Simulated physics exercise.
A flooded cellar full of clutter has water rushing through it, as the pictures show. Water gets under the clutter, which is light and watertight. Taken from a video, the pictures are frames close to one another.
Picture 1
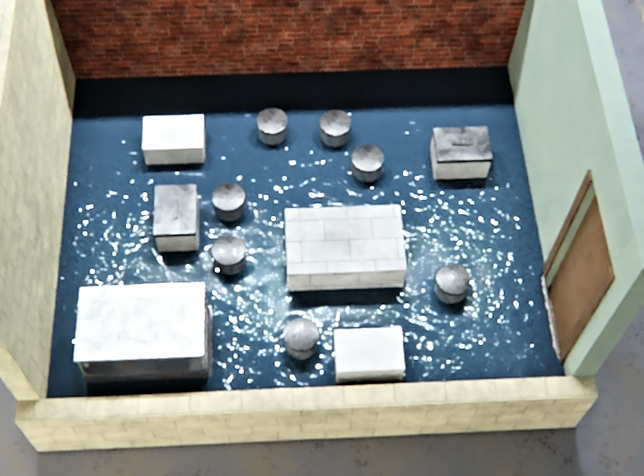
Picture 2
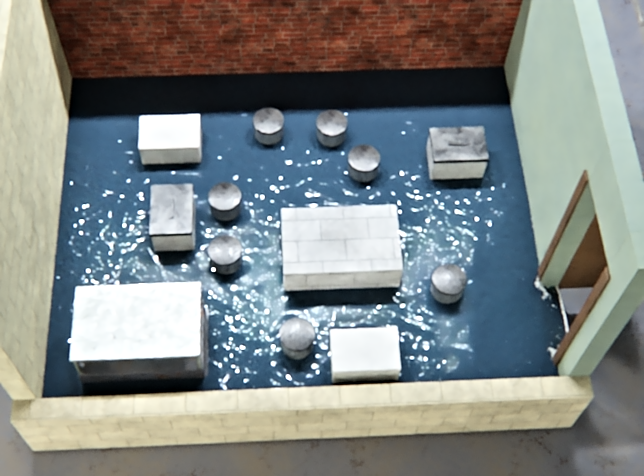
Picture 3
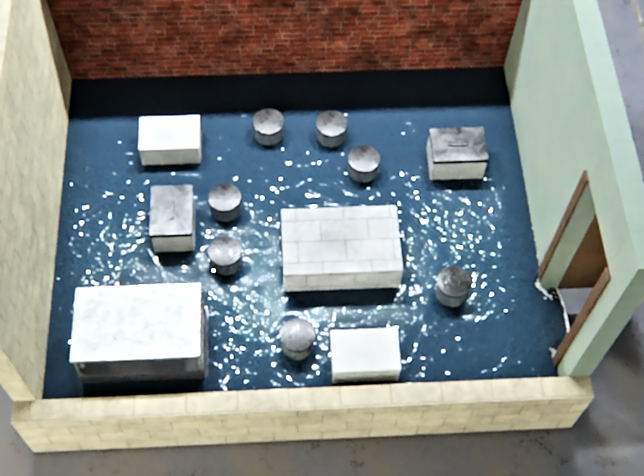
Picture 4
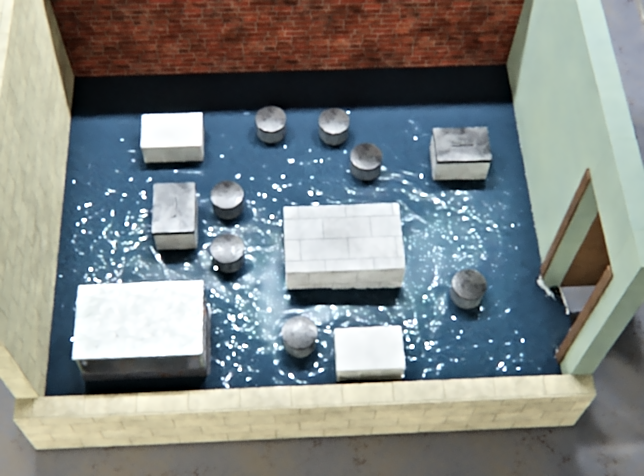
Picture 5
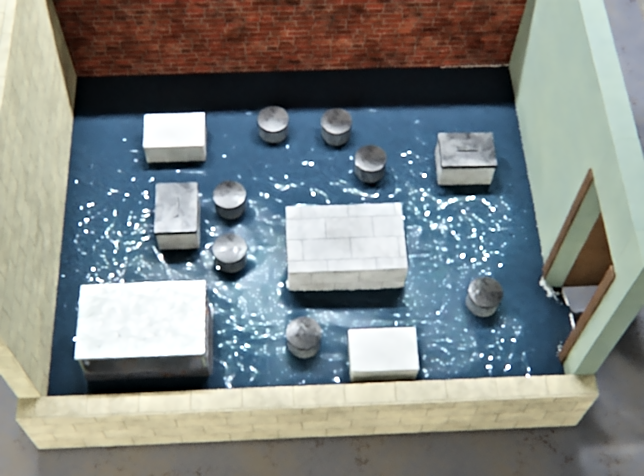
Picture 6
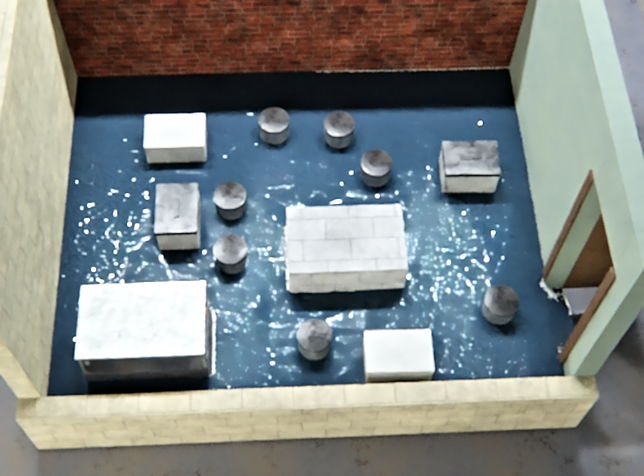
Dark blue water flecked with white covers the floor of a walled cellar, seen from above, with red brick at the back and a doorway in the pale green right wall. Grey round pails and white and grey blocky crates sit around a large pale block in the middle. The door opens, then the right-hand pail drifts right and forward, and the front crate slides right.
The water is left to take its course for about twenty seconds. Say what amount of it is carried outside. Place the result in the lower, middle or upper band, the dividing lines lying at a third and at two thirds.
Middle band.
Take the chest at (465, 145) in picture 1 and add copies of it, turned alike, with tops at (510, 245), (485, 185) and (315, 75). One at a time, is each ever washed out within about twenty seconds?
Per object, in the order given: Exits at some point / exits at some point / never exits.
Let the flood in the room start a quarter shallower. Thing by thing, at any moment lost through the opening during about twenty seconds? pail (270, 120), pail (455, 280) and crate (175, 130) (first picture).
Retained; escapes; retained.
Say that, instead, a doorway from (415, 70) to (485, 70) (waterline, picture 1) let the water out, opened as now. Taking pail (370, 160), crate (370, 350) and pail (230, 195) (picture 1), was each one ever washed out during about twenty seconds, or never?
Same order as asked: Exits, never leaves, exits.
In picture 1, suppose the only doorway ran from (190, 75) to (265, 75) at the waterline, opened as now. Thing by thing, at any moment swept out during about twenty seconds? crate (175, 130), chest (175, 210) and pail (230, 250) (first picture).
Swept away, swept away, swept away.
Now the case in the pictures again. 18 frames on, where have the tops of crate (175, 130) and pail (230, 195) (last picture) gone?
(206, 143) and (269, 213), approximately.
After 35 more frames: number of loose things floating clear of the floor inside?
Total: 5.
A moment on, 1 of 11 are out; 10 afloat.
Next, 3 of 11 are out; 8 afloat.
Later, 6 of 11 are out; 5 afloat.
In the end, 7 of 11 are out; 4 afloat.
